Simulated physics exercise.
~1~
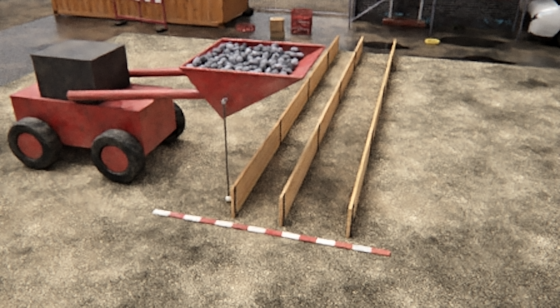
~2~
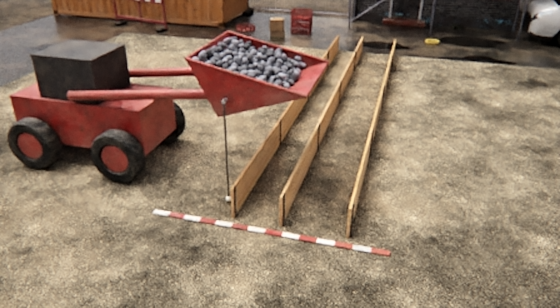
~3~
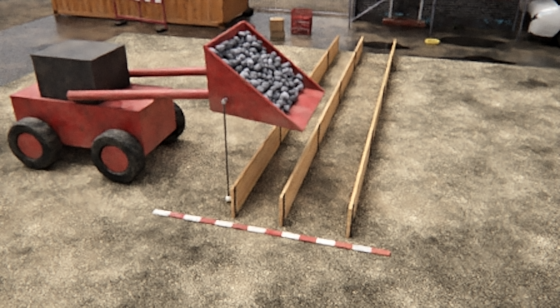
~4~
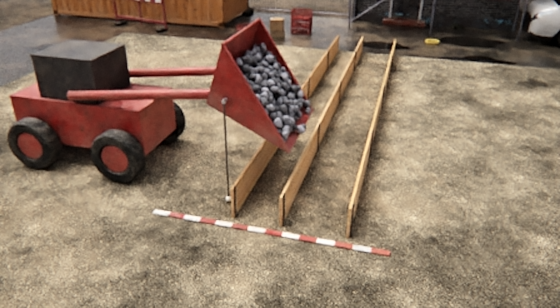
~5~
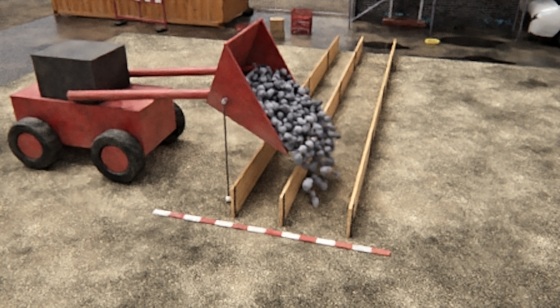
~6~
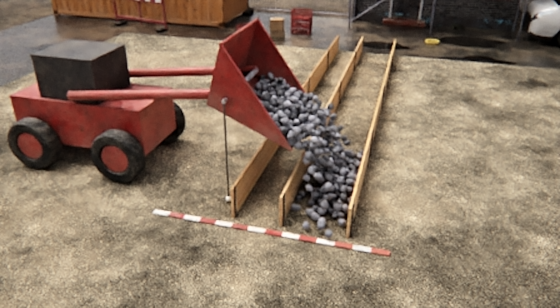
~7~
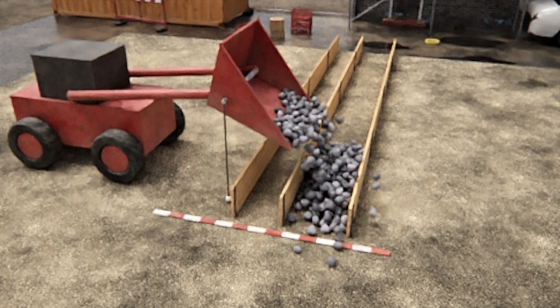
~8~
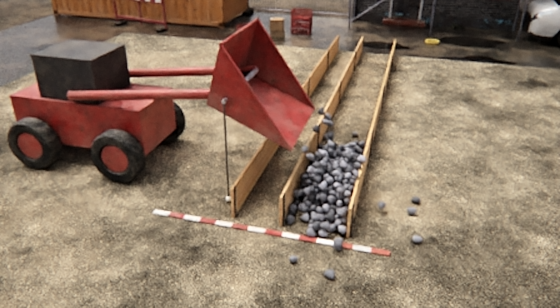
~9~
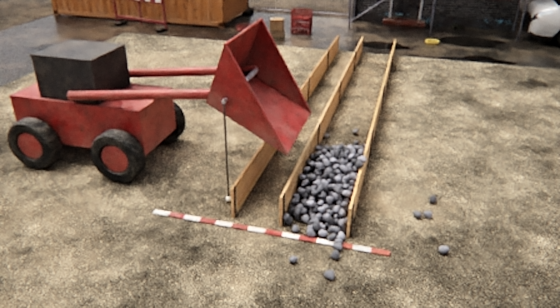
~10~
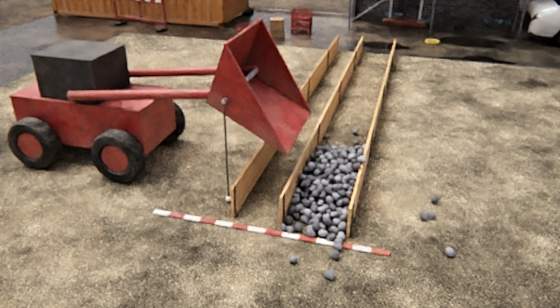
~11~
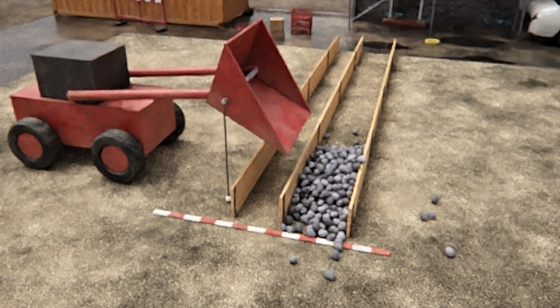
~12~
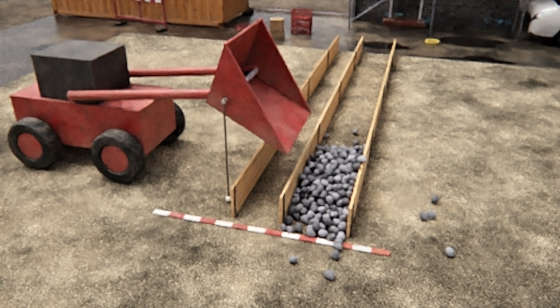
The clip shows a red loader tipping its raised bucket of grey stones forward to the right until they pour over the nearer lane between wooden planks into the farther one, where they settle in a pile, with a few scattered outside and the bucket left empty and tilted.
